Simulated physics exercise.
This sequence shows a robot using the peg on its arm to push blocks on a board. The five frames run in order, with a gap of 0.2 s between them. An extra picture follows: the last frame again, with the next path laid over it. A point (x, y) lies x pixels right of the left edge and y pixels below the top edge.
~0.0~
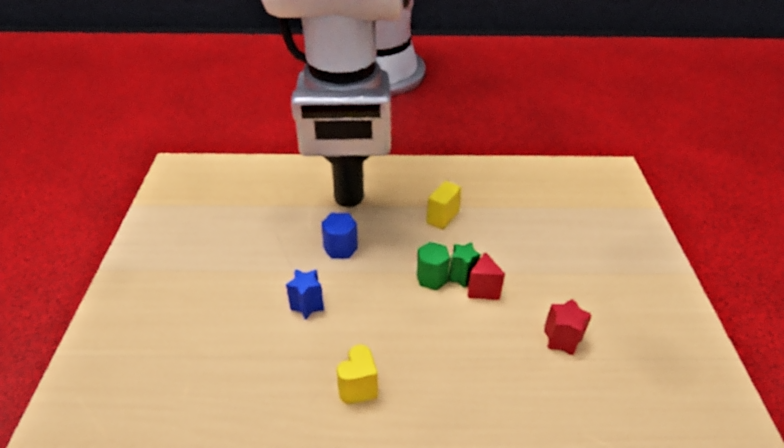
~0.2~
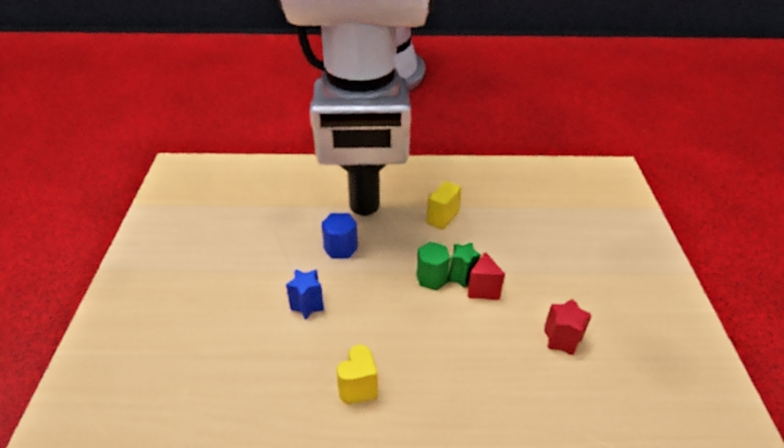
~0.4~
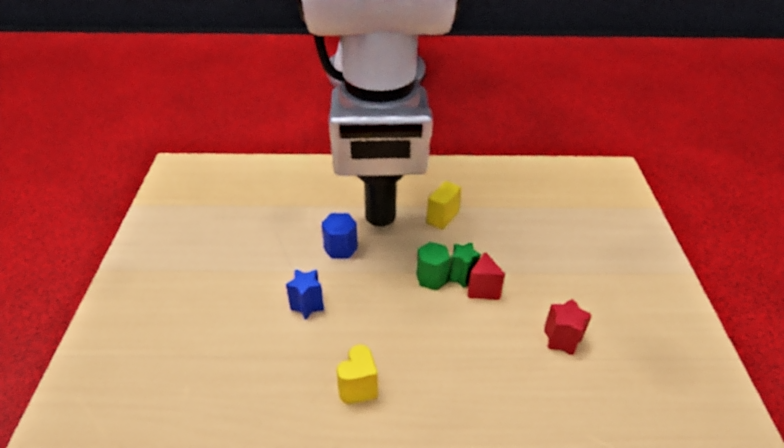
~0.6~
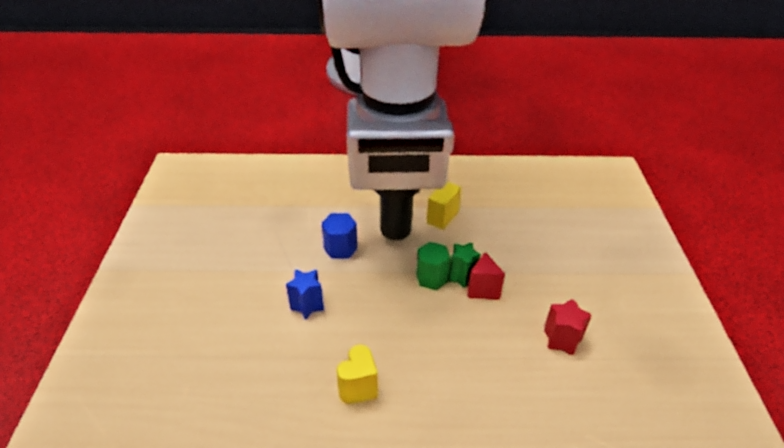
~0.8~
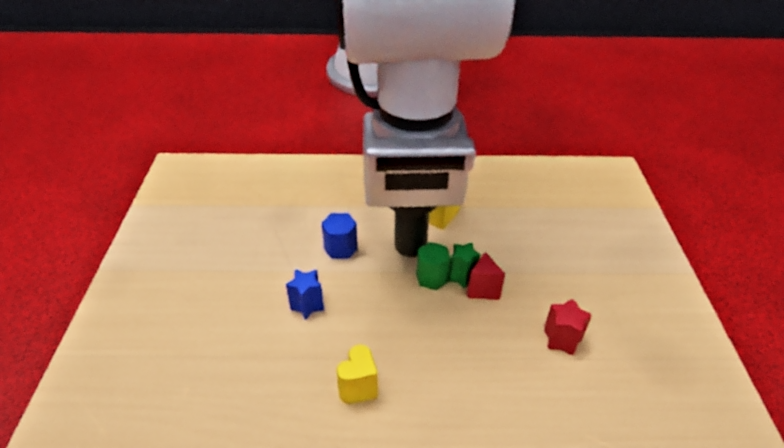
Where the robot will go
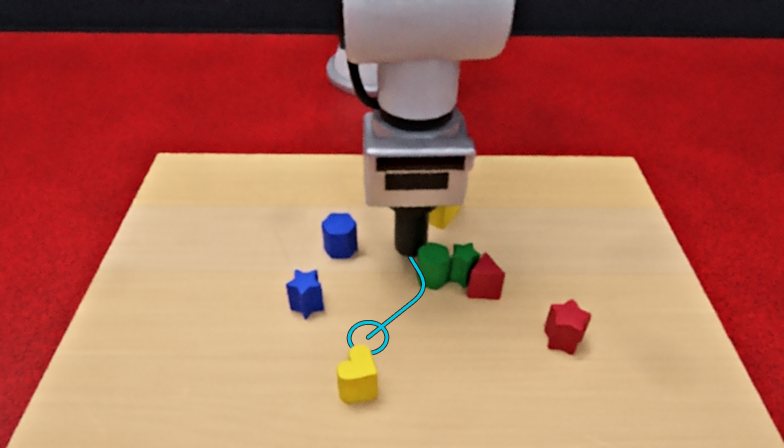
On a wooden board over red cloth, a robot arm's black peg moving right and nearer, approaching the green hexagon among still blocks.
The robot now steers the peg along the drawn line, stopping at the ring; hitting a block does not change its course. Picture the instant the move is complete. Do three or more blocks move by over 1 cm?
No, I don't think so.
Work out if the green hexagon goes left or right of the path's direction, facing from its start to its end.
The green hexagon is shifted sideways to the left, facing along the path from start to end.
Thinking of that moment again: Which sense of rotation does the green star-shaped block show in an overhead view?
Against the clock.
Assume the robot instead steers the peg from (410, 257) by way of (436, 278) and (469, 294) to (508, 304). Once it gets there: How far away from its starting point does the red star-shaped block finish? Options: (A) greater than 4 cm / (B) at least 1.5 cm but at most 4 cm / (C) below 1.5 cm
My answer is option C.
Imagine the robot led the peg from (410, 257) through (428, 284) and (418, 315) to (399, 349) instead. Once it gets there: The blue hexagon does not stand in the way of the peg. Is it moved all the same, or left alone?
The blue hexagon is left alone.
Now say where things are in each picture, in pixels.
The first picture shows lower end of the peg at (349, 199), tops of blocks, yellow heart block at (358, 363), green hexagon at (434, 253), green star-shaped block at (465, 251).
The second picture shows peg at (365, 207), blocks as before.
The third picture shows peg at (381, 217), blocks as before.
The fourth picture shows peg at (396, 230), blocks as before.
The fifth picture shows peg at (411, 247), yellow heart block at (358, 363), green hexagon at (434, 253), green star-shaped block at (465, 251).
The drawn path runs from (410, 257) through (423, 286) and (400, 312) to (368, 337).
On the path given first. One third of the way, peg at (424, 277); green hexagon at (454, 276), turned 25° anticlockwise; green star-shaped block at (469, 252), turned 20° anticlockwise.
Two thirds of the way, peg at (400, 302); green hexagon at (455, 278), turned 25° anticlockwise; green star-shaped block at (469, 252), turned 20° anticlockwise.
At the end, peg at (368, 327); yellow heart block not moved; green hexagon at (455, 278), turned 25° anticlockwise; green star-shaped block at (469, 252), turned 20° anticlockwise.
